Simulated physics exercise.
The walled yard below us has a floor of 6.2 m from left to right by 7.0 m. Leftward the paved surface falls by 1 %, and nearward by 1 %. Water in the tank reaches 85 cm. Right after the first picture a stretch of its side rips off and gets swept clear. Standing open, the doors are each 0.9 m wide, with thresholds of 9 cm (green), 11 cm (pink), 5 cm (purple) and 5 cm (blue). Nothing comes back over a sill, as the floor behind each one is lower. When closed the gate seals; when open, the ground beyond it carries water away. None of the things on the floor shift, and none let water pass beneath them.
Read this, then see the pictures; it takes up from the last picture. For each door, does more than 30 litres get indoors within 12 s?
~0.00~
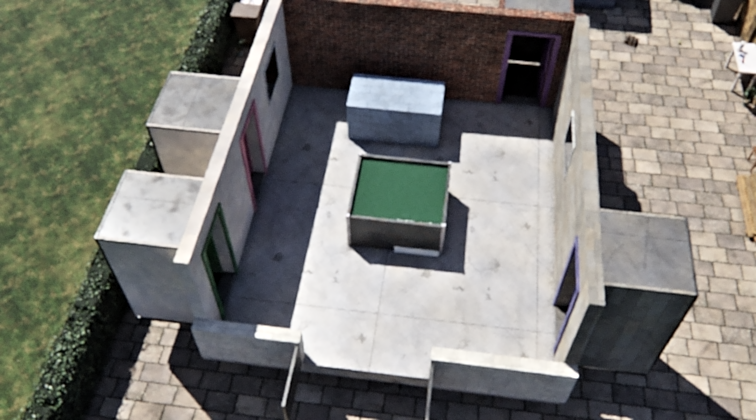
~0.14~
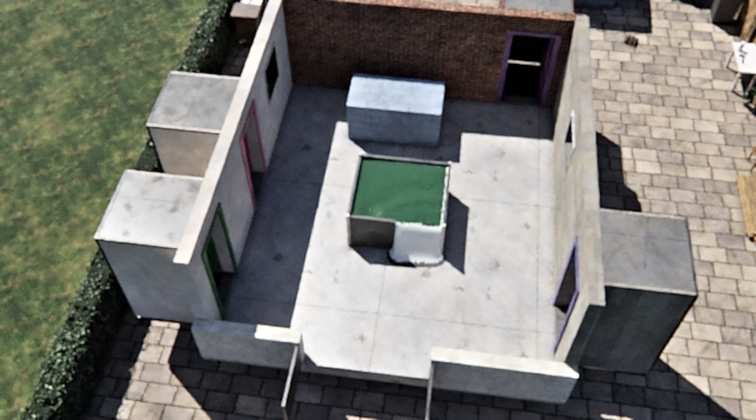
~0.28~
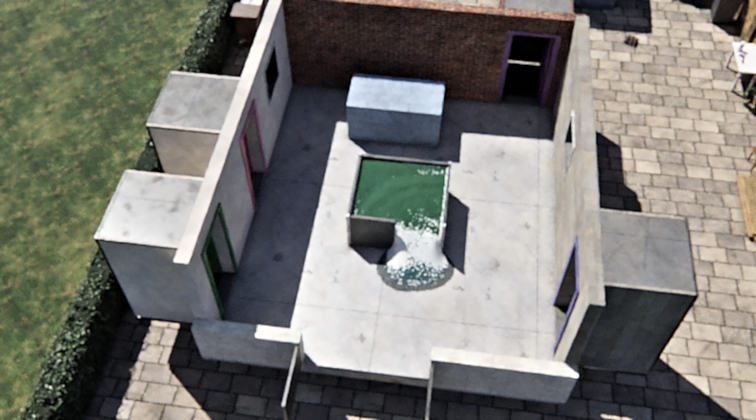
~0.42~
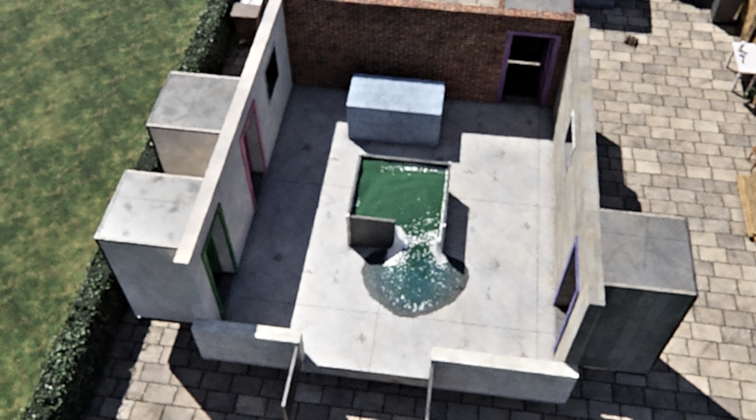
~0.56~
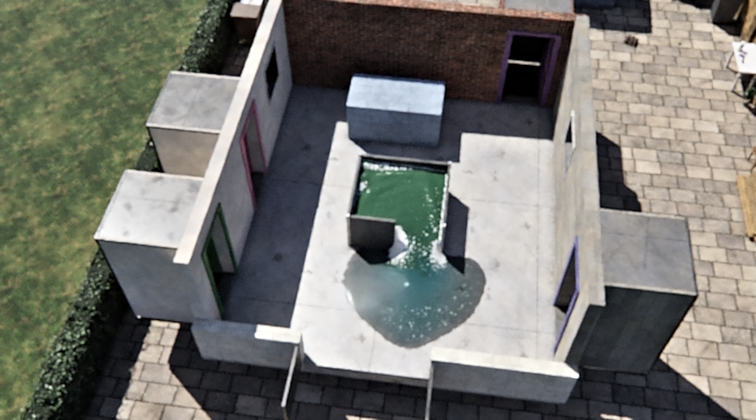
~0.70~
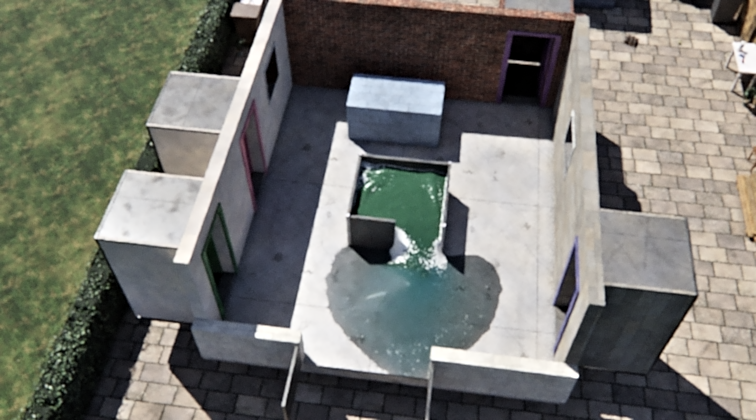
Door by door: Green door - no; pink door - no; purple door - no; blue door - yes.
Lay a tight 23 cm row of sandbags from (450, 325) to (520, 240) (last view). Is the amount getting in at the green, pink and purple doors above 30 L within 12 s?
Doors: Green stays under / pink stays under / purple stays under.
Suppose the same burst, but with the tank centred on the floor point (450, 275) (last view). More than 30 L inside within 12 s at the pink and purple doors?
Checking the limit: The pink door is within it and the purple door is beyond it.
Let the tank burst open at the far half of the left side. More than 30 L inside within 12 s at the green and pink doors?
Green stays inside, pink goes beyond, judged against that limit.
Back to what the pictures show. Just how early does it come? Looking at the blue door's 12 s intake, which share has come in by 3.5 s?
By that time, around 50 per cent.
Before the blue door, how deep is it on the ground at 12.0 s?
It averages close to 2.0 centimetres.
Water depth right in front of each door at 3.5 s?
Depth readings (cm): Green = 5; pink = 0; purple = 0; blue = 12.
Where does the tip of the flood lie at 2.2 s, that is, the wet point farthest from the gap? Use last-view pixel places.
I'd mark it close to (217, 340).
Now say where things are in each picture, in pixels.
Still water, 85 cm deep, in the tank at (400, 192), in the first picture.
Water pours out at (418, 240) and has run 0.5 m, to (443, 257); typically 11 cm deep outside, 85 cm at the tank's back, in the second picture.
Water pours out at (417, 242) and has run 0.9 m, to (397, 286); typically 12 cm deep outside, 82 cm at the tank's back, in the third picture.
The front is at (405, 314), 1.5 m from the gap at (417, 242); 2.1 m2 of floor is under water; 75 cm left at the back of the tank, in the fourth picture.
The front is at (418, 344), 2.1 m from the gap at (417, 243); 4.0 m2 of floor is under water; 73 cm left at the back of the tank, in the fifth picture.
The front is at a hidden place, 2.8 m from the gap at (417, 242); 6.2 m2 of floor is under water; 71 cm left at the back of the tank, in the sixth picture.
After 1.4 s water covers 25 % of the floor and is deepest (40 cm) near (422, 258); green door not reached, pink door not reached, purple door not reached, blue door not reached.
After 2.2 s water covers 25 % of the floor and is deepest (38 cm) near (539, 379); green door not reached, pink door not reached, purple door not reached, blue door 16 cm at the sill, 14 L in.
After 3.5 s water covers 35 % of the floor and is deepest (23 cm) near (468, 371); green door 5 cm at the sill, 0 L in, pink door not reached, purple door not reached, blue door 12 cm at the sill, 54 L in.
After 7.0 s water covers 65 % of the floor and is deepest (10 cm) near (438, 367); green door 3 cm at the sill, 0 L in, pink door 2 cm at the sill, 0 L in, purple door 4 cm at the sill, 0 L in, blue door 7 cm at the sill, 103 L in.
After 12.0 s water covers 75 % of the floor and is deepest (6 cm) near (438, 367); green door 3 cm at the sill, 0 L in, pink door 2 cm at the sill, 0 L in, purple door 1 cm at the sill, 0 L in, blue door 2 cm at the sill, 107 L in.
